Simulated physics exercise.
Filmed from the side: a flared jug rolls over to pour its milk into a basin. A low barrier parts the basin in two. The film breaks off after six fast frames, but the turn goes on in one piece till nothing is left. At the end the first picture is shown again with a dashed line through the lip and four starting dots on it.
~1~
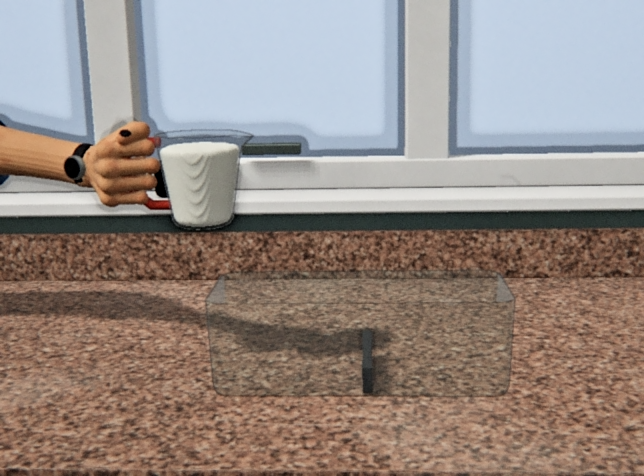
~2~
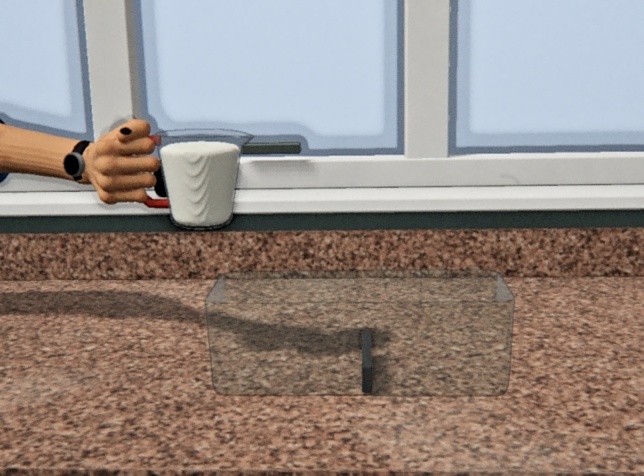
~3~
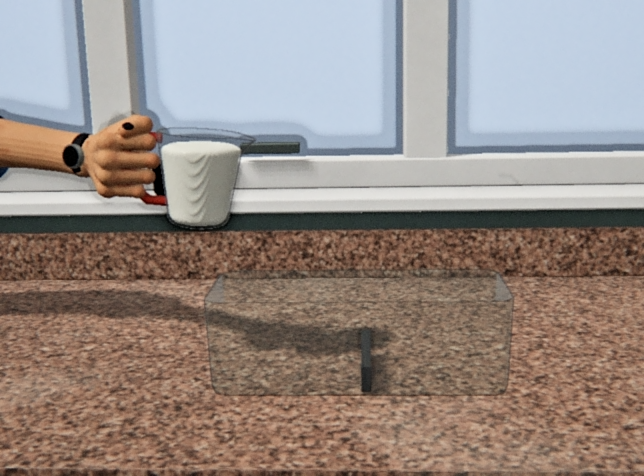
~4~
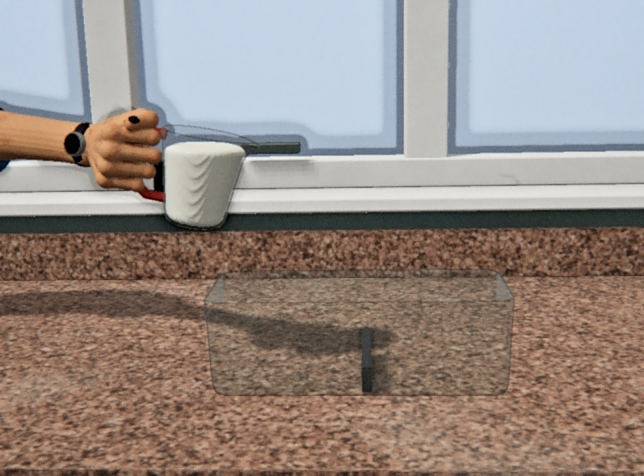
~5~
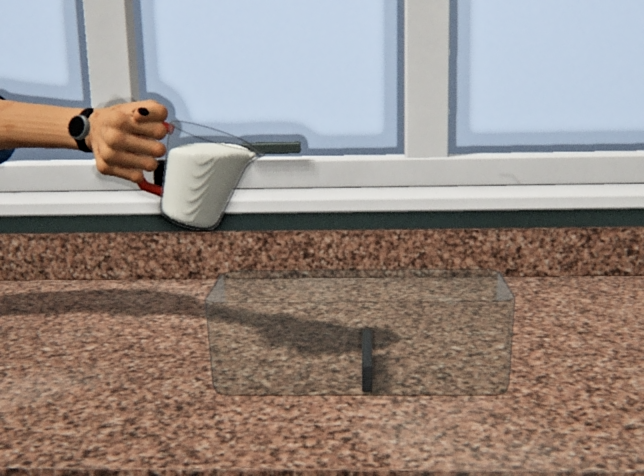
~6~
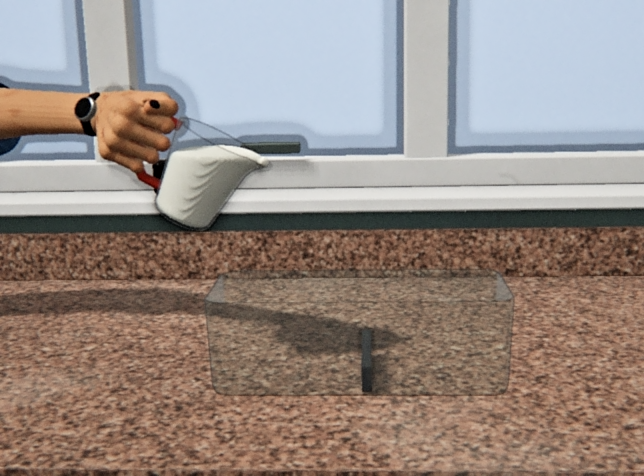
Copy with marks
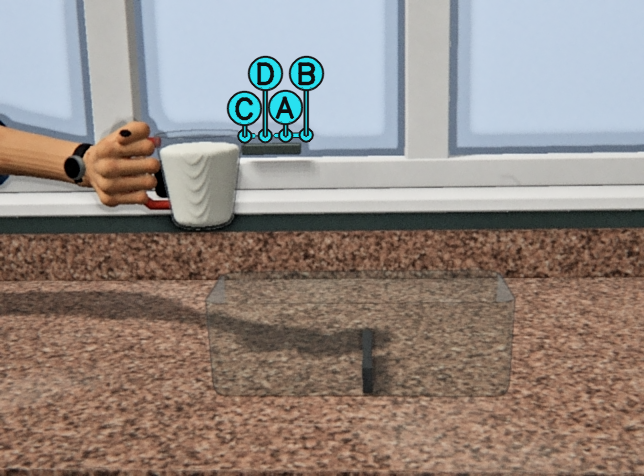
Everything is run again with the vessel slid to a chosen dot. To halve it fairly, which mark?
Take B.
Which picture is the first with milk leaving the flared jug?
Picture 6.
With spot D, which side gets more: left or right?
The left side.
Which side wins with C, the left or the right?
More ends on the left.
On the marked copy, A at (285, 135); B at (306, 135); C at (244, 136); D at (265, 135).
With A, about 87 % ends left of the wall and 10 % right of it; 3 % is lost outside.
With B, about 51 % ends left of the wall and 49 % right of it.
With C, about 88 % ends left of the wall and 10 % right of it.
With D, about 89 % ends left of the wall and 9 % right of it.
